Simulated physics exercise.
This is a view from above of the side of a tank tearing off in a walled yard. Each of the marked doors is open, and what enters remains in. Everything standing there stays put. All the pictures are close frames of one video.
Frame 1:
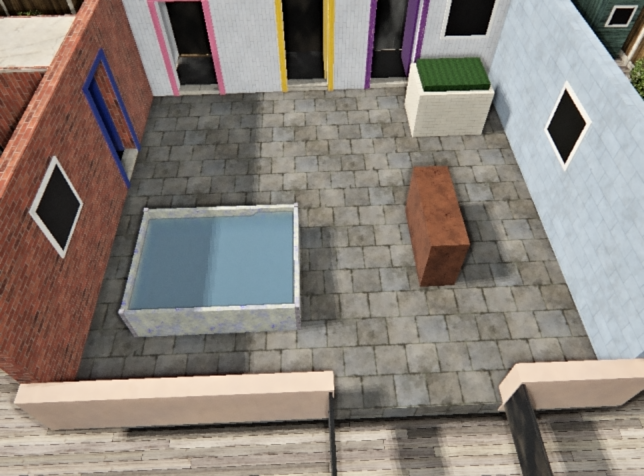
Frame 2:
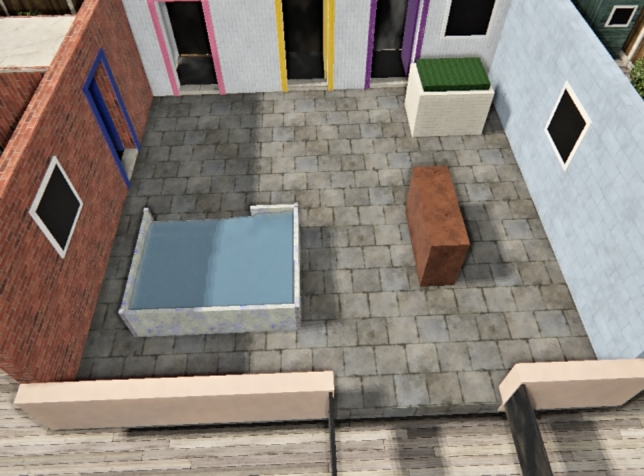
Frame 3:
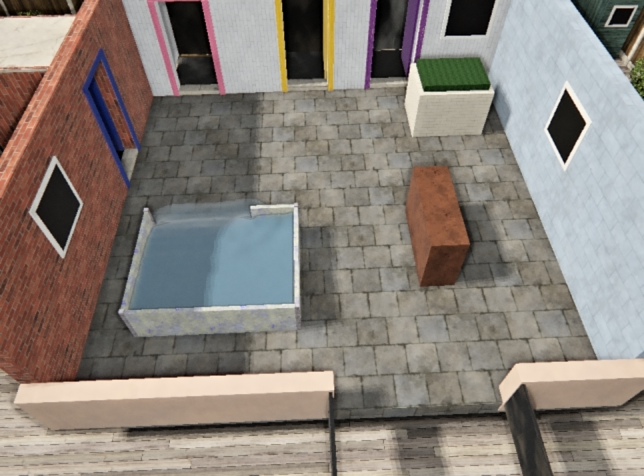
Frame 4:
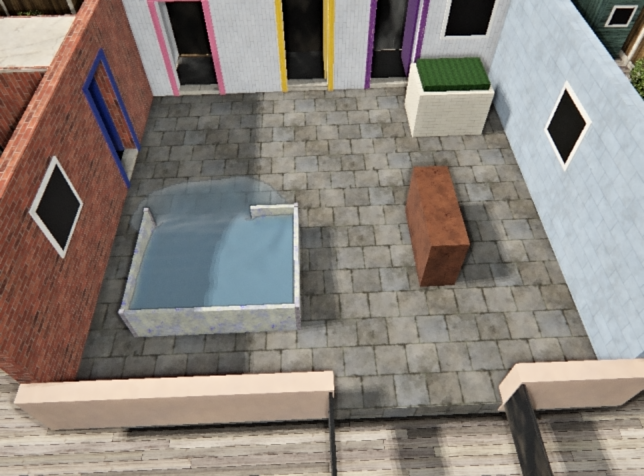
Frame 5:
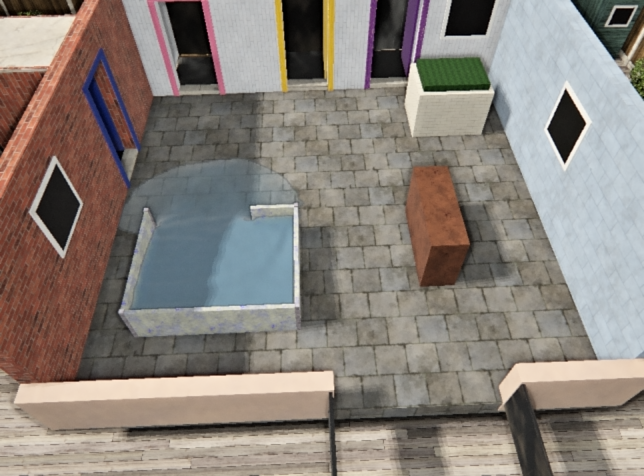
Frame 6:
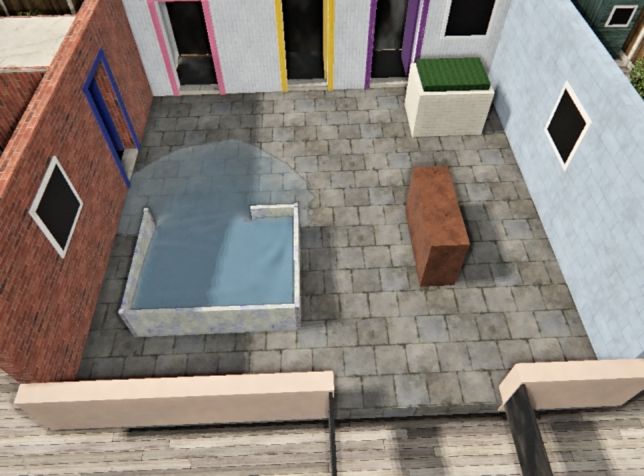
A walled courtyard paved in grey stone is seen from high above by a still camera, with a red brick wall at left and a pale blue wall at right. A whitish tank of still blue water sits left of a rust-brown block, with a green-topped white box behind. Most of the tank's far side disappears, and water pours through the gap, spreading backward over the paving in a thin, widening fan.
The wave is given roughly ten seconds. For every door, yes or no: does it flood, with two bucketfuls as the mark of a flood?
Blue door: Yes, yellow door: No, pink door: Yes, purple door: No.
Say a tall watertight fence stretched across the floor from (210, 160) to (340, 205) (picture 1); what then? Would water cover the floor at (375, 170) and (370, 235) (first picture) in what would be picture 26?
Taking the points in order, the first is high and dry and the second is inundated.
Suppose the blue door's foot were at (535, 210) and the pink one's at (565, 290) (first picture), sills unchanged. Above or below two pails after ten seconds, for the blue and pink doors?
I'd say blue door falls short, while pink door falls short.
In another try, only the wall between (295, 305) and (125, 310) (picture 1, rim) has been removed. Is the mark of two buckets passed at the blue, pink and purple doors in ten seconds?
Going door by door, blue falls below the limit, then pink overflows, then purple falls below the limit.
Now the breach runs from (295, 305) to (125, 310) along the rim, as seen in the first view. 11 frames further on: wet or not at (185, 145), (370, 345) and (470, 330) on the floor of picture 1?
Untouched, submerged, submerged.
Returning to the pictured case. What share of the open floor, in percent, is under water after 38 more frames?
I'd say 55 per cent.
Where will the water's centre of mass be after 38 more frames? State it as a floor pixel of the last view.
Roughly (263, 168).
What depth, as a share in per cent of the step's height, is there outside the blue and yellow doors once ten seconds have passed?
About 80 %, then 20 %.
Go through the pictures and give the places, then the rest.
The first frame shows still water in the tank at (217, 258).
In the second frame, the front is at a hidden place, out from the gap on the tank's far side.
In the third frame, the front is at (260, 205), out from the gap on the tank's far side.
In the fourth frame, the front is at (152, 198), out from the gap on the tank's far side.
In the fifth frame, water pours out on the tank's far side and has run to (243, 162).
In the sixth frame, water pours out on the tank's far side and has run to (233, 142).
A moment on, water covers 25 % of the floor; the blue door wet at the sill, nothing in, the yellow door not reached, the pink door under two buckets in, the purple door not reached.
Next, water covers 30 % of the floor; the blue door over two buckets in, the yellow door wet at the sill, nothing in, the pink door over two buckets in, the purple door not reached.
Then, water covers 35 % of the floor; the blue door over two buckets in, the yellow door under two buckets in, the pink door far over two buckets in, the purple door wet at the sill, nothing in.
Later, water covers 55 % of the floor; the blue door over two buckets in, the yellow door under two buckets in, the pink door far over two buckets in, the purple door wet at the sill, nothing in.
In the end, water covers 90 % of the floor; the blue door far over two buckets in, the yellow door under two buckets in, the pink door far over two buckets in, the purple door wet at the sill, nothing in.
